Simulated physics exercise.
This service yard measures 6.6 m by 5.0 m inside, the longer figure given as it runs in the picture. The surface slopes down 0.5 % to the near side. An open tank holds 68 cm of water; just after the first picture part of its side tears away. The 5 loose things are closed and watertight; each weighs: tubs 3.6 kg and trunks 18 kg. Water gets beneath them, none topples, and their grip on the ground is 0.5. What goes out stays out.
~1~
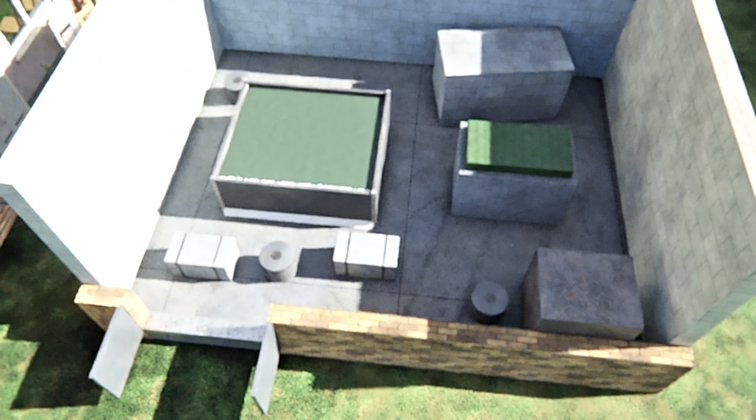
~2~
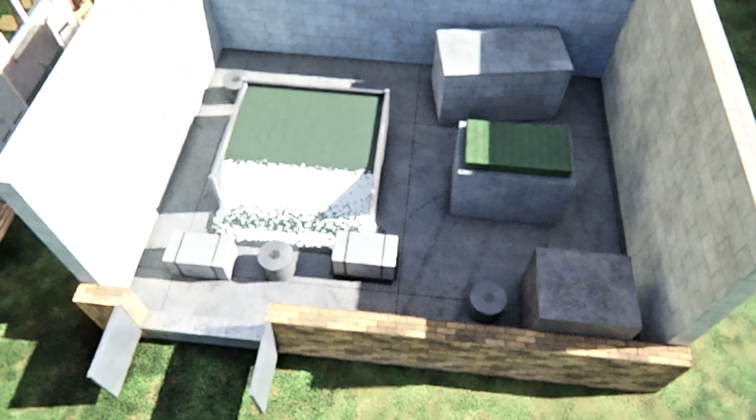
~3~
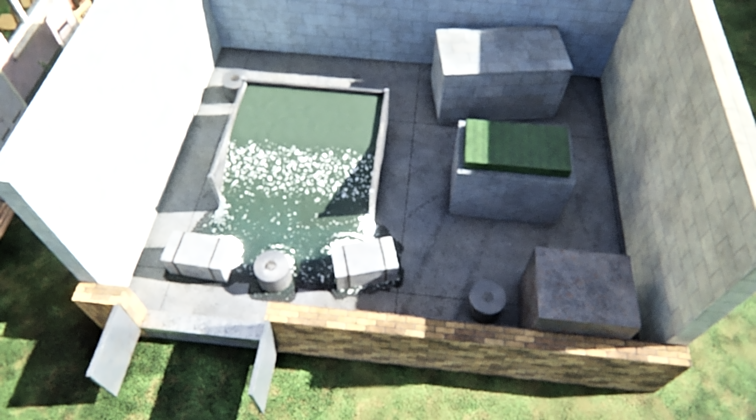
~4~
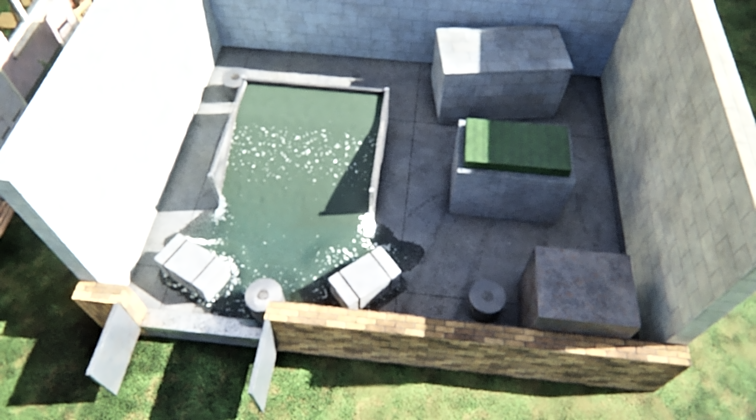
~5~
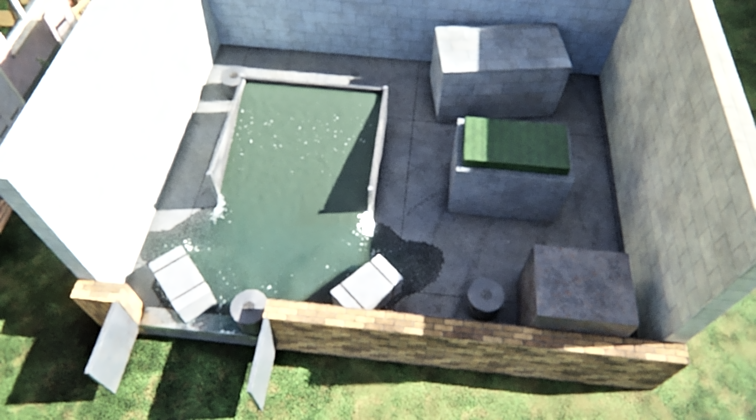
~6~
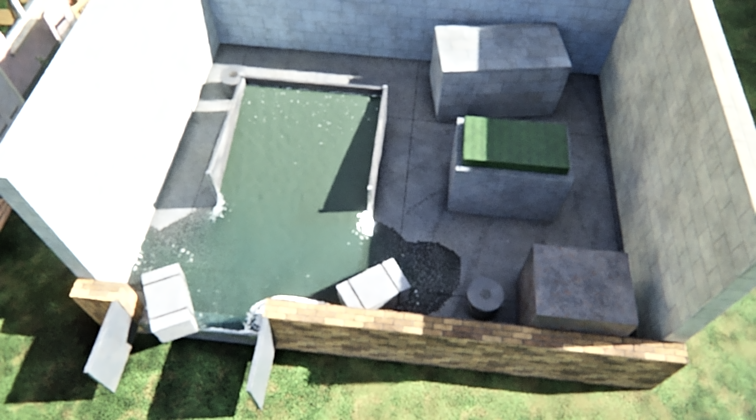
In a walled yard, the near side of a tank gave way and water rushed out, pushing two white trunks and a round tub toward the low brick wall as it spread across the floor.
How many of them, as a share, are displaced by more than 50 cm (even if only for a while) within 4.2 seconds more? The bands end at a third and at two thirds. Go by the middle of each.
That comes to two thirds or above.
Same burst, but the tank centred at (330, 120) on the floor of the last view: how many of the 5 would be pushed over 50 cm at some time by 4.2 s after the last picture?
Then 4.
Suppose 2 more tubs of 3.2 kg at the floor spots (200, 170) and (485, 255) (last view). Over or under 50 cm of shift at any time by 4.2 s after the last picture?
In turn: More, over.
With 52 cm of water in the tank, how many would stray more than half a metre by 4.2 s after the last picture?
In that case 4 of them.
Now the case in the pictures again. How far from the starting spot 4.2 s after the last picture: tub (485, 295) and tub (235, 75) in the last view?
In turn: 200 cm, 5 cm.
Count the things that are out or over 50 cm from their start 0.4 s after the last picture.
By then 3.
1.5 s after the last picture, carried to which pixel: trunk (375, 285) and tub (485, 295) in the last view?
Near (482, 275) and (503, 227).
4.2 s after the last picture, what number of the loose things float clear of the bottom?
At that moment 2.
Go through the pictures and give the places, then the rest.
The first picture shows a trunk at (199, 249), on the bottom; a trunk at (367, 249) rests on the ground; water covers 3.9 m2; 0 of 5 have shifted.
The second picture shows a trunk at (198, 248) rests on the ground; a trunk at (365, 248), on the bottom; water covers 5.1 m2; 0 of 5 have shifted.
The third picture shows a trunk at (196, 249), on the bottom; a trunk at (364, 256), on the bottom, 14 cm from its start; water covers 6.1 m2; 2 of 5 have shifted.
The fourth picture shows a trunk at (190, 261) rests on the ground, 22 cm from its start; a trunk at (365, 275) rests on the ground, 42 cm from its start; water covers 7.7 m2; 3 of 5 have shifted.
The fifth picture shows a trunk at (179, 277) rests on the ground, 48 cm from its start; a trunk at (367, 285) rests on the ground, 57 cm from its start; 9.2 m2 under water; 3 of 5 have shifted.
The sixth picture shows a trunk at (165, 296), on the bottom, 77 cm from its start; a trunk at (373, 286), on the bottom, 63 cm from its start; 10.2 m2 under water; 3 of 5 have shifted.
Then, 0.4 s after the last picture 3 of 5 are over 50 cm from their spots; 0 afloat.
Then, 1.5 s after the last picture 4 of 5 are over 50 cm from their spots; 2 afloat.
Then, 2.8 s after the last picture 4 of 5 are over 50 cm from their spots; 2 afloat.
Then, 4.2 s after the last picture 4 of 5 are over 50 cm from their spots, and 4 have been at some point; 2 afloat.
